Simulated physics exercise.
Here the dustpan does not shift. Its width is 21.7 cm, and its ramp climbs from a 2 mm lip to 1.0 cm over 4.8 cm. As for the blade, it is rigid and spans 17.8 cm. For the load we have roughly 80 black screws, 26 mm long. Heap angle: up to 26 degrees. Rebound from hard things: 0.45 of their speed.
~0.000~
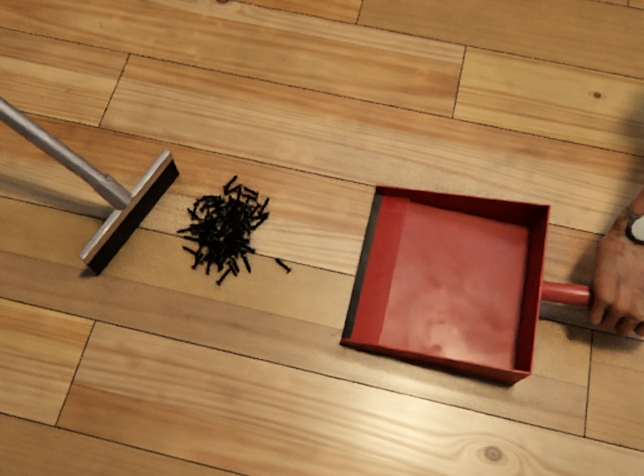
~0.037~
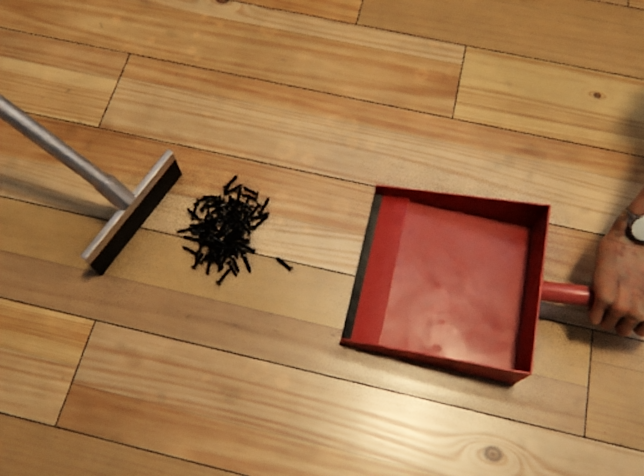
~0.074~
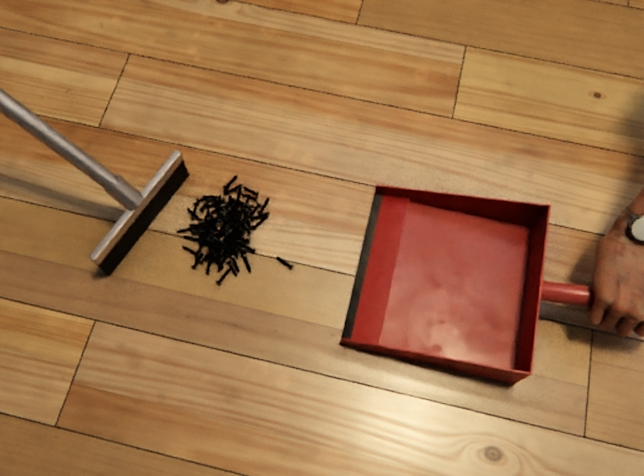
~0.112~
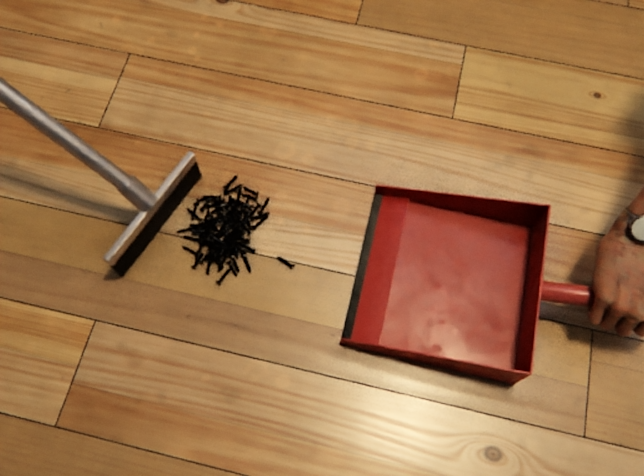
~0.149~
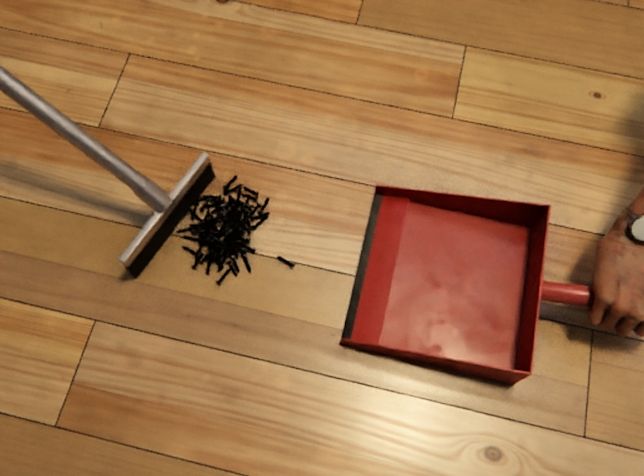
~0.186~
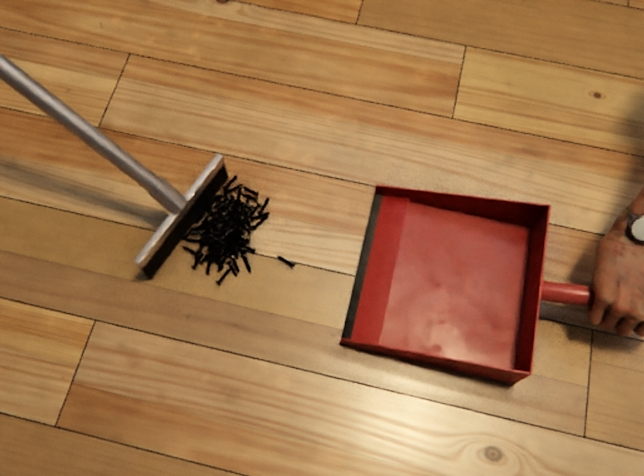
On a wooden floor, a broom-like blade sliding right into a heap of black screws while a hand holds a red dustpan still.
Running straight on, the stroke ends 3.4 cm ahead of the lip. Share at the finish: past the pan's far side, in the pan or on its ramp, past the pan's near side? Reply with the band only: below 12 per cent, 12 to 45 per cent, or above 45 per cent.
Far side: Below 12 per cent; pan: Below 12 per cent; near side: Below 12 per cent.
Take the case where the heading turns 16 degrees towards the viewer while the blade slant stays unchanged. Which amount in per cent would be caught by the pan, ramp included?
In that case around 5 per cent.
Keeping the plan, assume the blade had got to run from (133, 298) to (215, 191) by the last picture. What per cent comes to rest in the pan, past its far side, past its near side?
Per cent by place - pan 10, far side 0, near side 20.
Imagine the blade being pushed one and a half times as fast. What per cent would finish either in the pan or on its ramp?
About 20 per cent.
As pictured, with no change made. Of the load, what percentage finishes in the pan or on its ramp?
My estimate is some 0 per cent.
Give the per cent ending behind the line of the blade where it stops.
Roughly 5 percent of it.
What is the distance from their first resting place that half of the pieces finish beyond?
That distance is close to 16 cm.
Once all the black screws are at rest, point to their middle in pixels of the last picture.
I'd say roughly (333, 253).
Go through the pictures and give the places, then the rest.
In the first frame, blade from (85, 258) to (168, 157), moved 0.0 cm, 0 of the pieces shifted so far; middle of the pieces at (224, 226); pan at (455, 286).
In the second frame, blade from (88, 259) to (171, 157), moved 0.4 cm, 0 of the pieces shifted so far; middle of the pieces at (224, 226).
In the third frame, blade from (96, 259) to (178, 158), moved 1.4 cm, 0 of the pieces shifted so far; middle of the pieces at (224, 226).
In the fourth frame, blade from (111, 260) to (192, 159), moved 3.2 cm, 1 of the pieces shifted so far; middle of the pieces at (224, 226).
In the fifth frame, blade from (126, 262) to (206, 160), moved 5.1 cm, 1 of the pieces shifted so far; middle of the pieces at (224, 226).
In the sixth frame, blade from (141, 263) to (220, 161), moved 7.0 cm, 11 of the pieces shifted so far; middle of the pieces at (224, 226); pan at (455, 286). Its pace works out near 0.51 m/s, heading 9 degrees away from the viewer's side.
Then, at 0.36 s, middle of the blade 15 cm from the lip; 0 % over the lip, far side 0 %, near side 0 %.
After 0.48 s, middle of the blade 9 cm from the lip; 0 % over the lip, far side 0 %, near side 0 %.
Then, at 0.73 s, middle of the blade 6 cm from the lip; 0 % over the lip, far side 0 %, near side 0 %.
By 1.9 s all is still; far side 0 %, pan 0 %, near side 0 %, in front of the lip or behind the blade 95 %.
